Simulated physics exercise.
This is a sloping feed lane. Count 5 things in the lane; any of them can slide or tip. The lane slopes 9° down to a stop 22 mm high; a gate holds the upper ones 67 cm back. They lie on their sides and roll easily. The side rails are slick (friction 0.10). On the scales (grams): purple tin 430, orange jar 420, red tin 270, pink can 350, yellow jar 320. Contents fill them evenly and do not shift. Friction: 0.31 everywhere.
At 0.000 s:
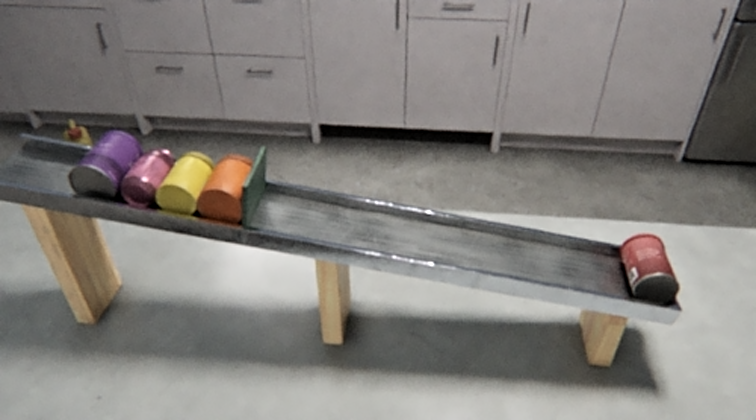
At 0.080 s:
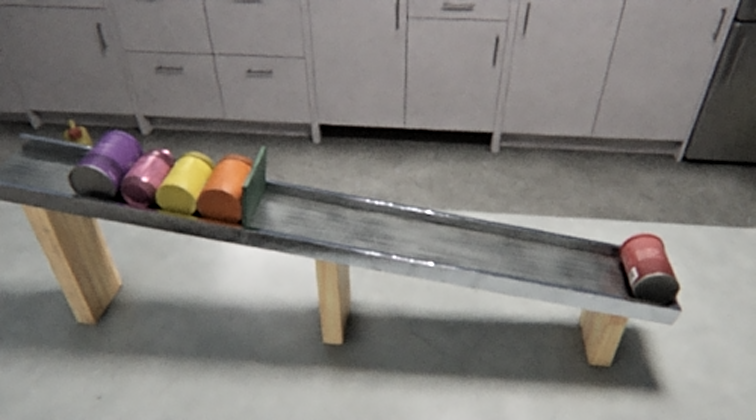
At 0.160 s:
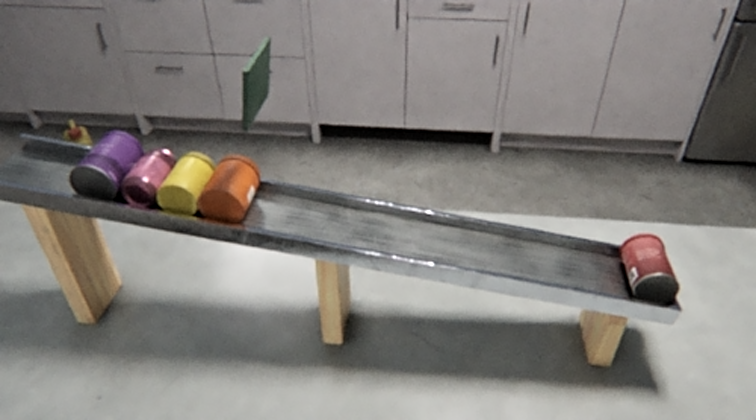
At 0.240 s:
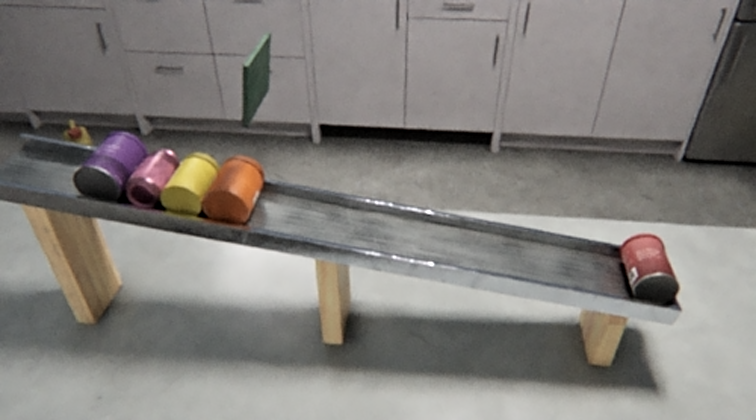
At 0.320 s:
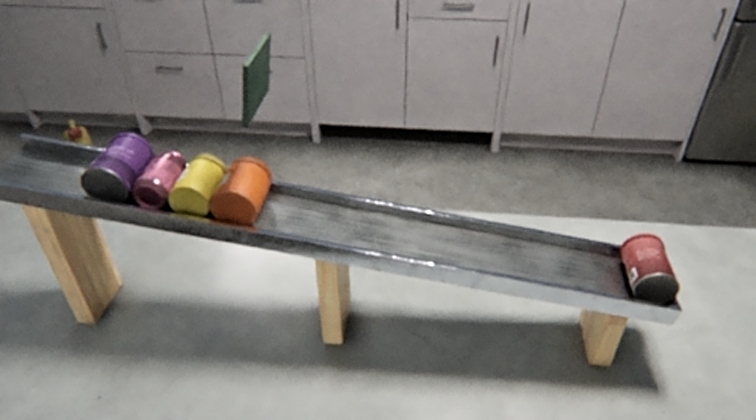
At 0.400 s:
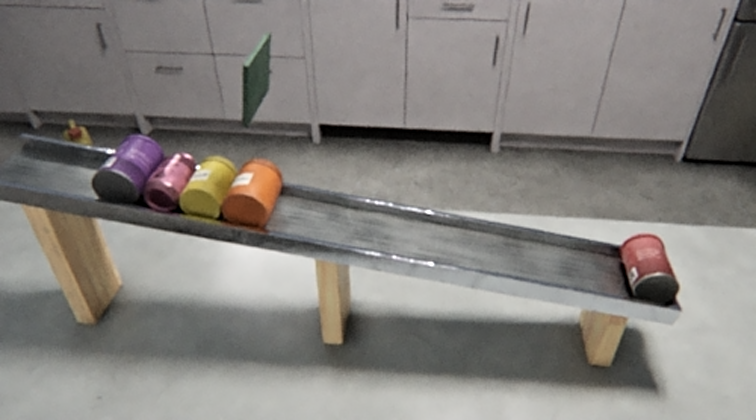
A green gate lifted off a sloping lane, and the purple, pink, yellow and orange containers behind it rolled slowly a short way down to the right, while a red tin stayed still at the low end.
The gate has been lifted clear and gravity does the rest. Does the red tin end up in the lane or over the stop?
The red tin clears the end.
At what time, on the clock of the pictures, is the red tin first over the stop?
At about 1.6 s.
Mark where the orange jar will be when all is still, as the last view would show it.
Around (651, 266).
By 0.90 s, leader 44 cm from the stop; red tin near (649, 269).
By 1.30 s, leader 7 cm from the stop; red tin near (649, 269).
When it is over (2.2 s), over the stop, red tin; the other 4 in the lane.
